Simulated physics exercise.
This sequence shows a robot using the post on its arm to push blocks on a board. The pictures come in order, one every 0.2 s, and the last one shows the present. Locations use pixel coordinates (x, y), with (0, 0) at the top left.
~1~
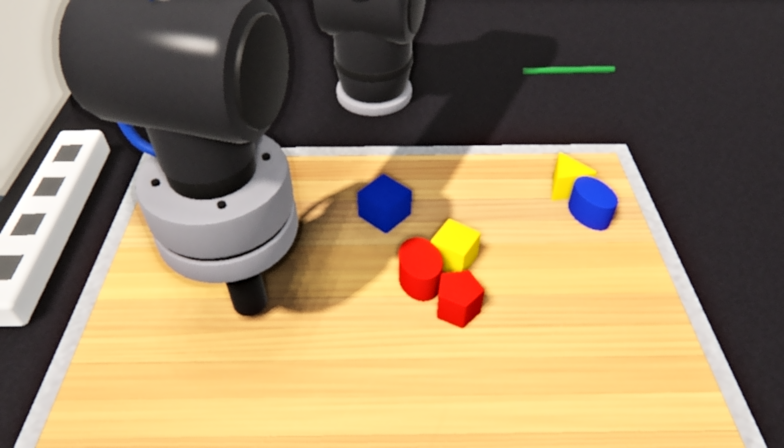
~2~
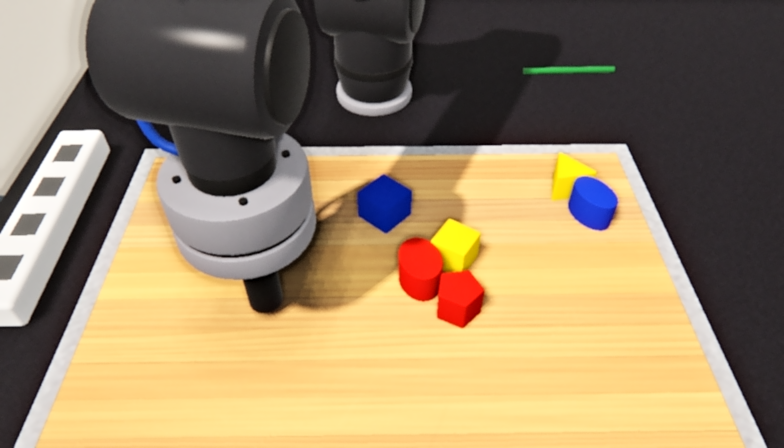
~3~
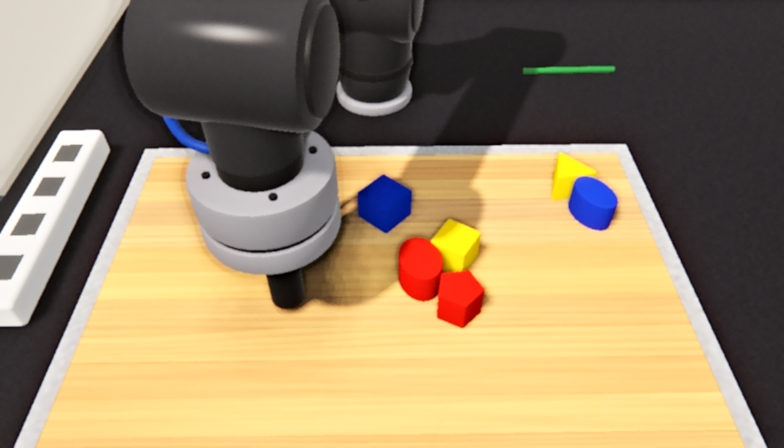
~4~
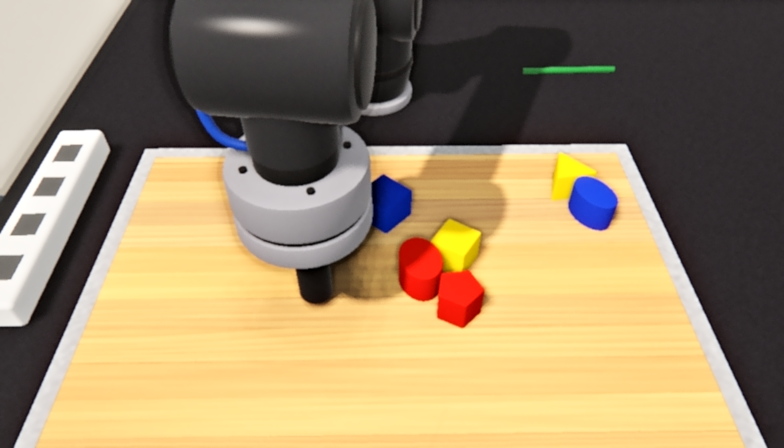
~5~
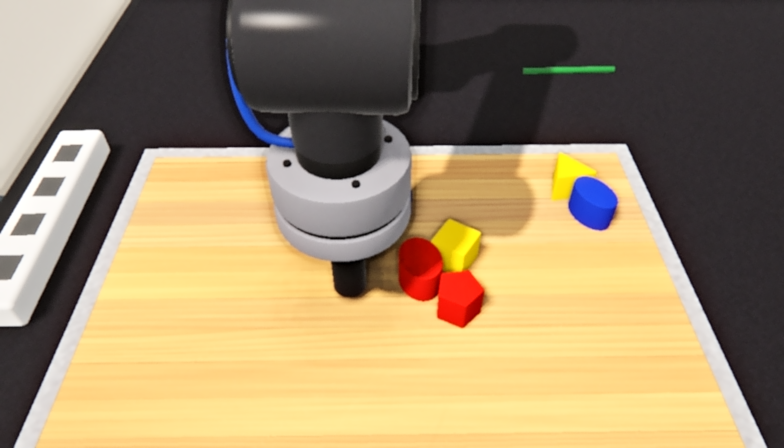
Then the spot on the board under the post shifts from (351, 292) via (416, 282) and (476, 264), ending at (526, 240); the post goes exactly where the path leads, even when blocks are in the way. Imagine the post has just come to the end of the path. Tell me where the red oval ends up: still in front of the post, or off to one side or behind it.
The red oval is leading.
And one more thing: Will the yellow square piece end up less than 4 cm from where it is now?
I expect not.
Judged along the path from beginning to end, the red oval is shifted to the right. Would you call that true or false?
That is false.
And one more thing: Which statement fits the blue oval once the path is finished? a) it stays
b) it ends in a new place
I'll go with a - it stays.
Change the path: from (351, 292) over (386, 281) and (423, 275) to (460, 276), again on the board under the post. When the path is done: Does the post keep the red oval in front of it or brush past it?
At that point it is up front.
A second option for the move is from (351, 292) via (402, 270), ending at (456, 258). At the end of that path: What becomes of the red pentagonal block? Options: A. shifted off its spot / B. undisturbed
Letter A.
The first path, step by step. One third of the way, post at (417, 275); red oval at (451, 247), turned 20° anticlockwise; yellow square piece at (477, 226), turned 15° clockwise; red pentagonal block at (465, 288), turned 15° clockwise.
Two thirds of the way, post at (477, 257); red oval at (508, 226), turned 35° anticlockwise; yellow square piece at (518, 200); red pentagonal block at (465, 288), turned 15° clockwise.
At the end, post at (527, 233); red oval at (551, 197), turned 60° anticlockwise; yellow square piece at (539, 173), turned 40° anticlockwise; red pentagonal block at (465, 288), turned 15° clockwise; blue oval unmoved.
